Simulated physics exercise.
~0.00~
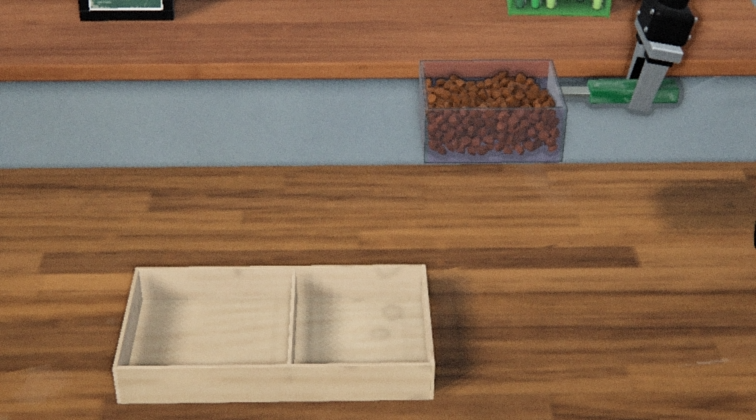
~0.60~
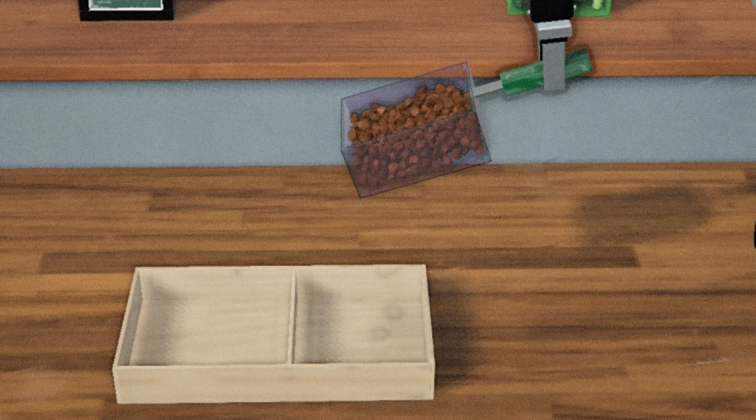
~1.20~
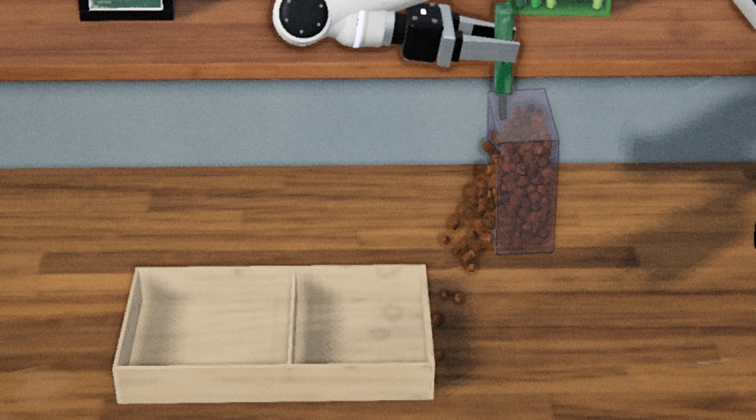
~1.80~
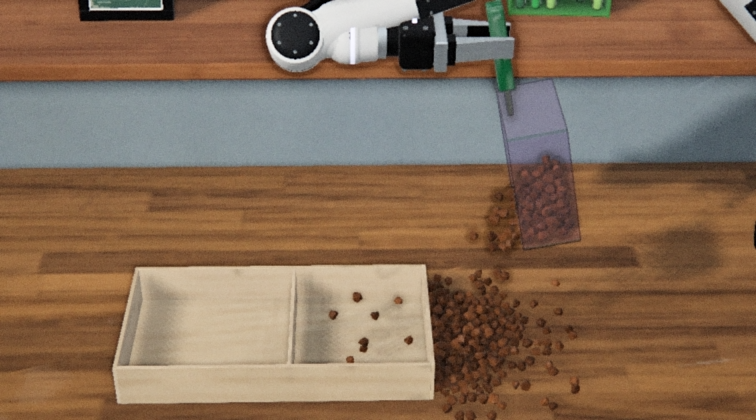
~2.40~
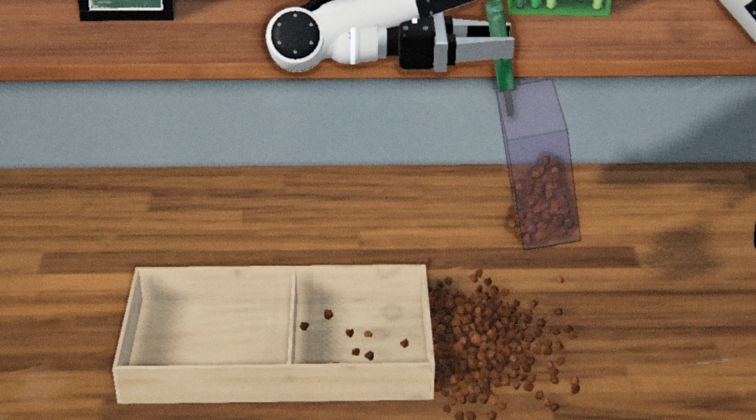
A white and black robot arm with a grey gripper holds a clear box by its green handle above a brown wooden table, seen from slightly above. The box is full of reddish-brown pellets, and a pale wooden tray with two compartments sits at the lower left. The arm moves the box left, tilting it, then swings it back right and tips it steeply. Pellets pour down beside the tray, with a few landing in its right compartment. Finally the box hangs still, some pellets inside, while most lie scattered on the table right of the tray.
